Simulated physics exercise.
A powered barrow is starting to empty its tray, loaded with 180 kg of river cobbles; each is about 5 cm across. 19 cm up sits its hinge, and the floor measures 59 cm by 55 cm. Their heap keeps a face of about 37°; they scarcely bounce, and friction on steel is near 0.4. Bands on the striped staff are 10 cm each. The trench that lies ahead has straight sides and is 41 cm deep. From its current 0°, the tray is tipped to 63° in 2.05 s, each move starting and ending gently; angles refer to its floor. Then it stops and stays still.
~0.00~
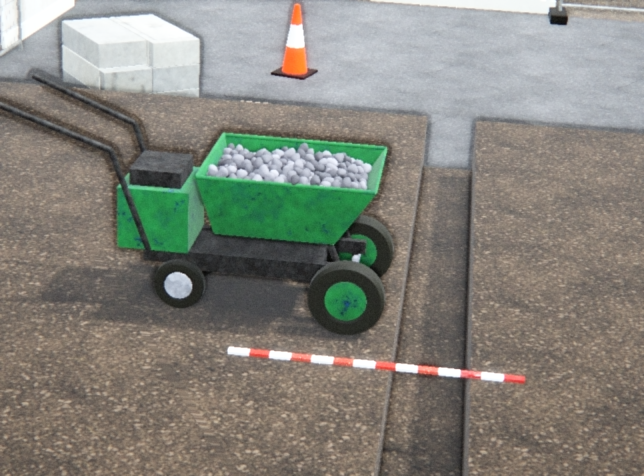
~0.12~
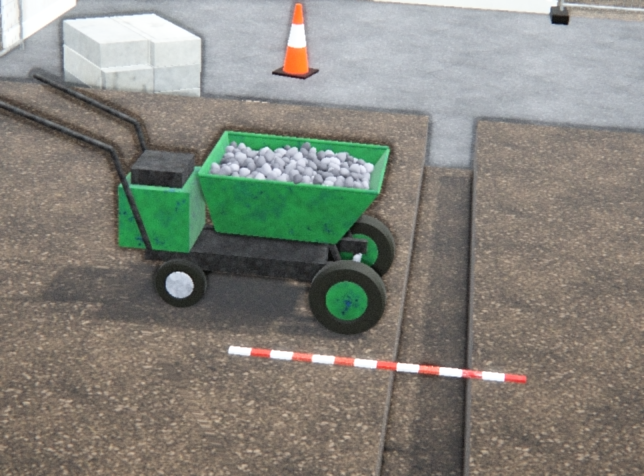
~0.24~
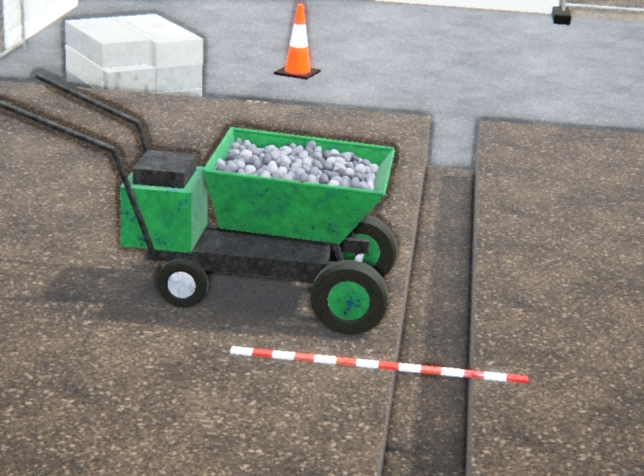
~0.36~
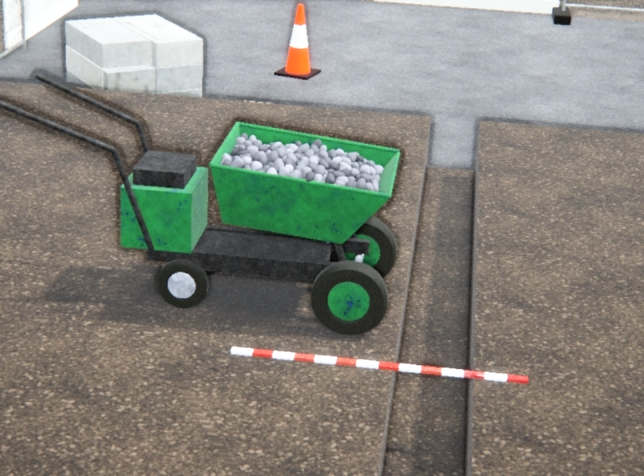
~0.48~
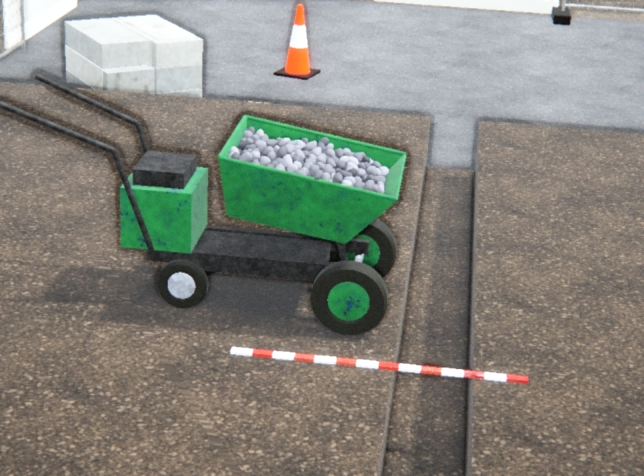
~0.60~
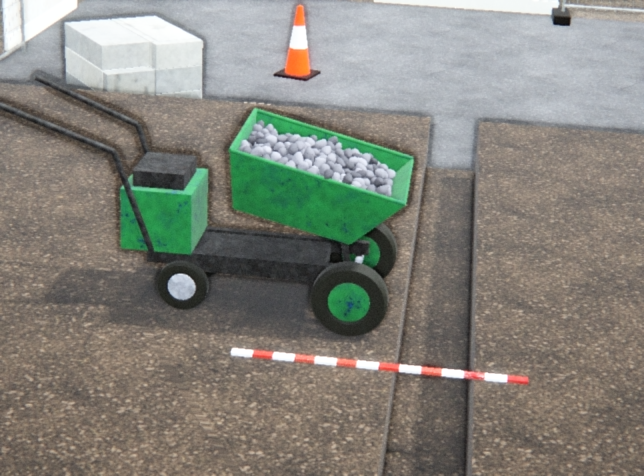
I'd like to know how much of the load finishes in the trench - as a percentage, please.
Somewhere near 24 per cent of it finishes in the trench.
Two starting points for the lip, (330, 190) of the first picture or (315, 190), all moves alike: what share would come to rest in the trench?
From the first spot near 60, from the second near 70 per cent.
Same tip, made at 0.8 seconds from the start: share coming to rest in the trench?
Close to 15 per cent then.
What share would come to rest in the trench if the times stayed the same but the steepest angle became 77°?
Roughly 30% would end there.
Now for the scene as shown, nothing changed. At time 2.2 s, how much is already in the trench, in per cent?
By that point it's something like 0 in a hundred.
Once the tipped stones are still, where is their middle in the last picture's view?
Resting centre: About (504, 319).
After 1.5 s the floor is at 53°; 99 % in the tray, 1 % in the trench; the foremost stones are at (481, 252).
After 2.2 s the floor is at 63°; 70 % in the tray, 2 % in the trench, 28 % past the trench; the foremost stones are at (594, 332).
After 2.5 s the floor is at 63°; 53 % in the tray, 4 % in the trench, 43 % past the trench; the foremost stones are past the picture's edge.
After 4.4 s the floor is at 63°; 28 % in the tray, 24 % in the trench, 48 % past the trench; the foremost stones are past the picture's edge.
